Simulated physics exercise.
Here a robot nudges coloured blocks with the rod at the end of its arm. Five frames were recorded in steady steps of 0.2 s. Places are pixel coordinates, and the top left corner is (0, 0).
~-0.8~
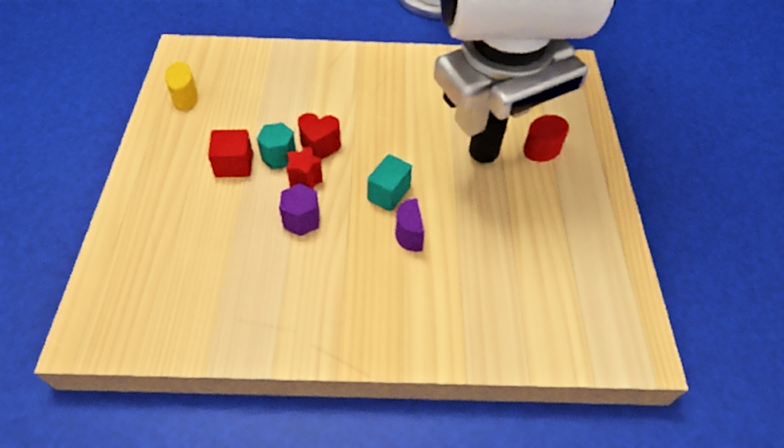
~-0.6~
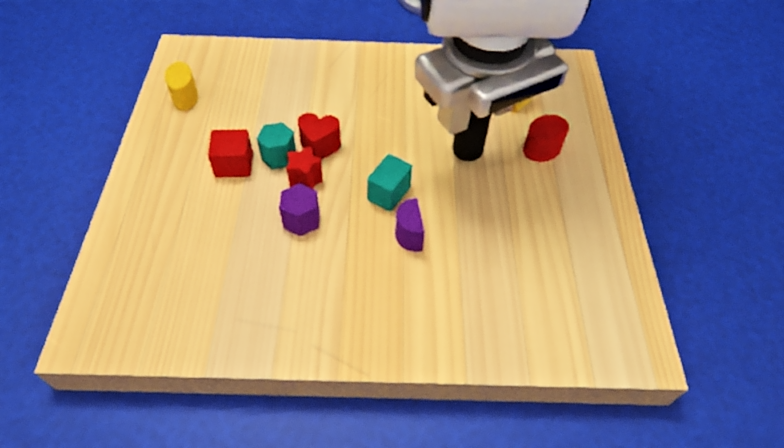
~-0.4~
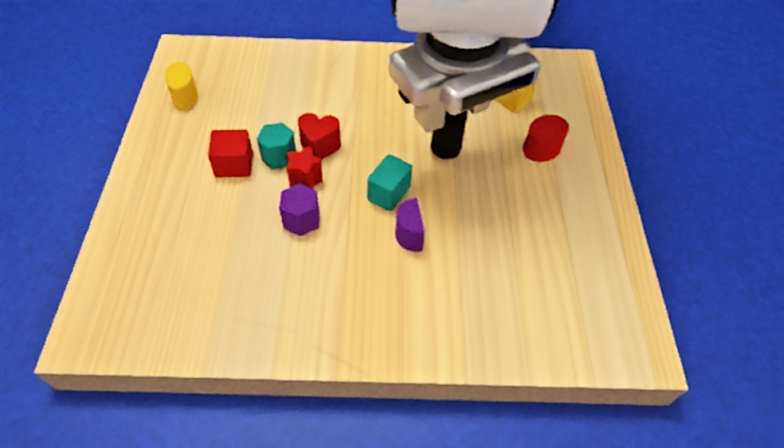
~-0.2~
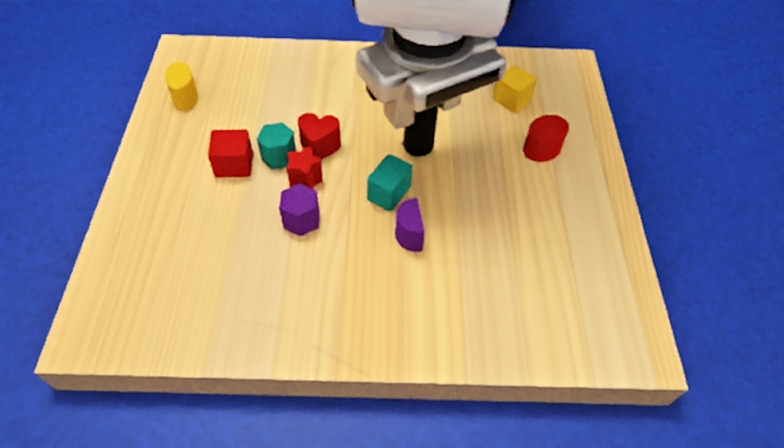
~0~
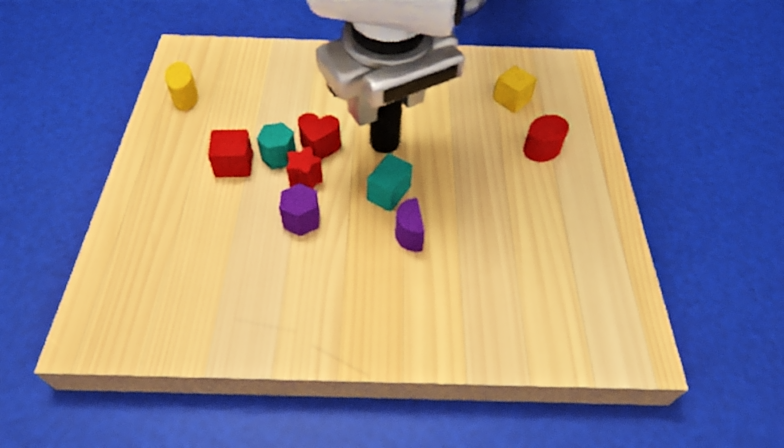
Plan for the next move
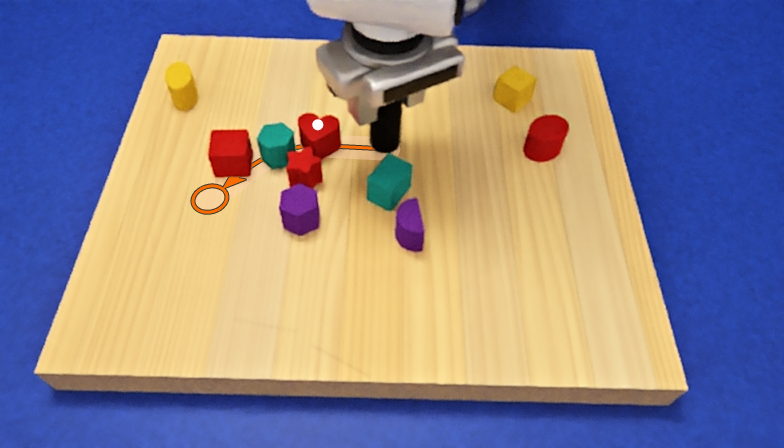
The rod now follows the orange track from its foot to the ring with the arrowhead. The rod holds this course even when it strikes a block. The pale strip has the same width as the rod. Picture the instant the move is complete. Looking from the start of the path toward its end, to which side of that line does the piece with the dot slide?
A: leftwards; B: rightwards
I'll go with B - rightwards.
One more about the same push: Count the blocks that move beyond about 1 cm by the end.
The number of blocks that move over 1 cm is three or more.
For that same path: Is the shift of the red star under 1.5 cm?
I believe so.
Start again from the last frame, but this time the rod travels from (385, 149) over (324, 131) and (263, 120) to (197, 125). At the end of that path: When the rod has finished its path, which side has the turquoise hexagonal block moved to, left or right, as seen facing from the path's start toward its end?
Answer: Left.
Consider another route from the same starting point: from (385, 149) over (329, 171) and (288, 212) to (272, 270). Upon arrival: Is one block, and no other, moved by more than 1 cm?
Final answer: No.
Drawn move, from (385, 149) by way of (322, 146) and (260, 160) to (210, 199); the dot is on the red heart-shaped block.
The first path, step by step. One third of the way, rod (321, 140); red square block (217, 144); turquoise hexagonal block (255, 140); red heart-shaped block (282, 124), turned 15° anticlockwise.
Two thirds of the way, rod (258, 155); red square block (186, 151); turquoise hexagonal block (222, 153); red heart-shaped block (249, 114).
At the end, rod (208, 194); red square block (162, 152), turned 45° clockwise; turquoise hexagonal block (166, 183), turned 35° clockwise; red star still; red heart-shaped block (249, 114).
